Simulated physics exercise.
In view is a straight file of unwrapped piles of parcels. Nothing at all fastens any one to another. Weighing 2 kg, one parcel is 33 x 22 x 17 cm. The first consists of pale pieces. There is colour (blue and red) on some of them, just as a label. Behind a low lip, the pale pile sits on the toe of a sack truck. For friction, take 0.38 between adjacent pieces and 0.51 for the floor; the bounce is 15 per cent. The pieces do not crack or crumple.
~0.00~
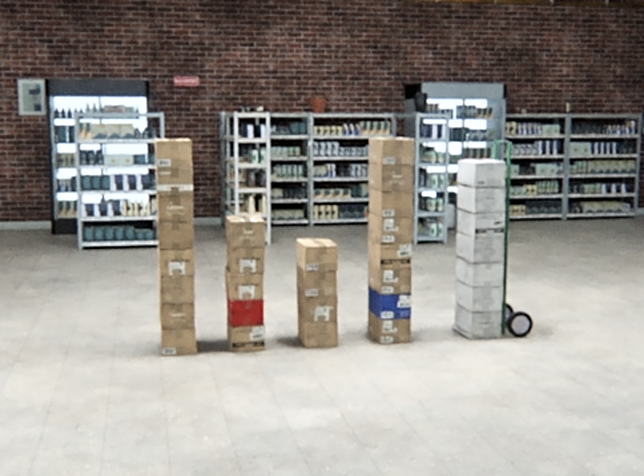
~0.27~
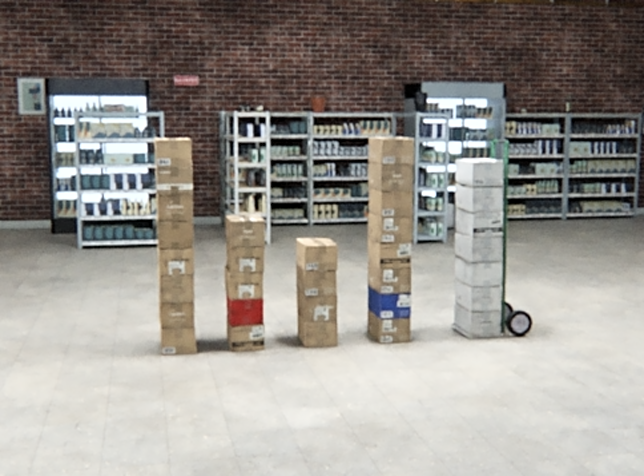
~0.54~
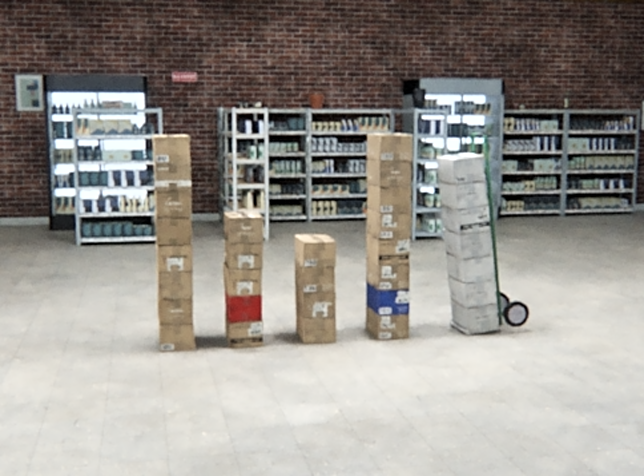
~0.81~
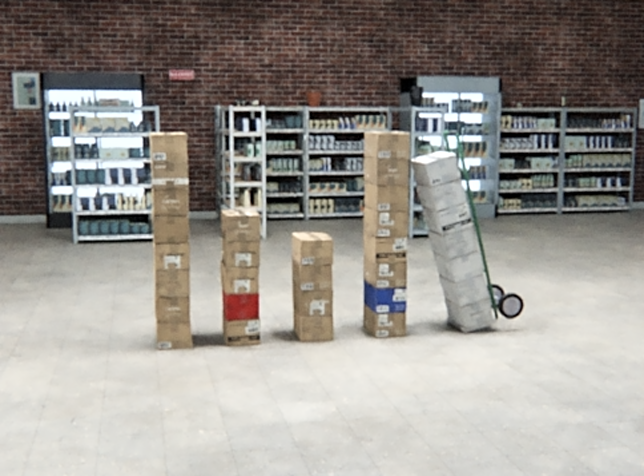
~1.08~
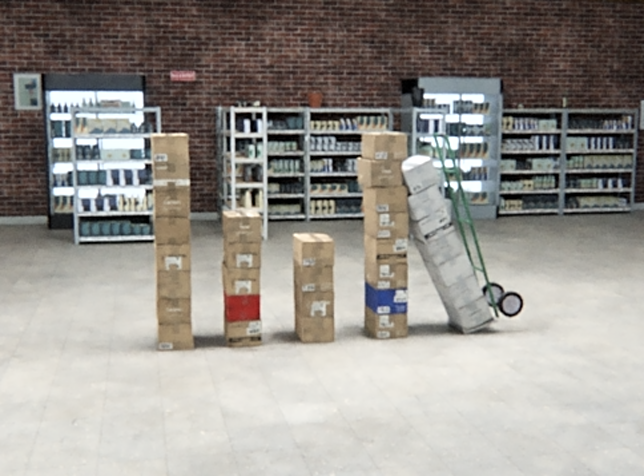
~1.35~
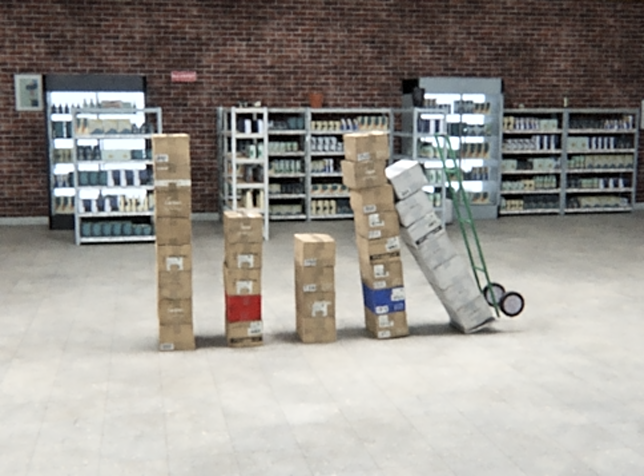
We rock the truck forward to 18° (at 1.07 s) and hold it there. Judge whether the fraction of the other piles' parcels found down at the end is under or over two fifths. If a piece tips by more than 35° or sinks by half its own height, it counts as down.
The fraction is over two fifths.
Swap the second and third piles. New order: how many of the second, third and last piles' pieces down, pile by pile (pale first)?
Down per pile: Second 0, third 0, last 0.
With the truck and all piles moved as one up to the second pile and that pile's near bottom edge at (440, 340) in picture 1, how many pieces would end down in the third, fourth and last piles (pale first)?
In that case third pile 4, fourth pile 4, last pile 8.
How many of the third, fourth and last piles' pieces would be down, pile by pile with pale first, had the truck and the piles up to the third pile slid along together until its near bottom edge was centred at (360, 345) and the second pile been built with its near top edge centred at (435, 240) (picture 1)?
Third 4, fourth 0, last 0.
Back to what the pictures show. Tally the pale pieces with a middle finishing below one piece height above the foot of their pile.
The number is 2.
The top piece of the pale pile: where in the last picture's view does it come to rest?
(316, 266).
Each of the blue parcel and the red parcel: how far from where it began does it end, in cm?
Distance from start in cm - blue 40, red 40.
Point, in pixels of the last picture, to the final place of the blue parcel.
Somewhere around pixel (340, 315).
After 1.80 s, 7 of the pale pile down; 2 of the 25 other parcels down; blue parcel 27° from how it stood.
After 2.34 s, 7 of the pale pile down; 12 of the 25 other parcels down; blue parcel 42° from how it stood, 10 cm lower; red parcel 17° from how it stood.
After 3.14 s, 7 of the pale pile down; 25 of the 25 other parcels down; blue parcel 47° from how it stood, 12 cm lower; red parcel 40° from how it stood.
In the end (4.4 s), 7 of the pale pile down; 25 of the 25 other parcels down; red parcel 72° from how it stood, 13 cm lower; blue parcel 47° from how it stood, 12 cm lower. That is 100 per cent. From the last view, middles, red parcel near (190, 324), blue parcel near (340, 315).
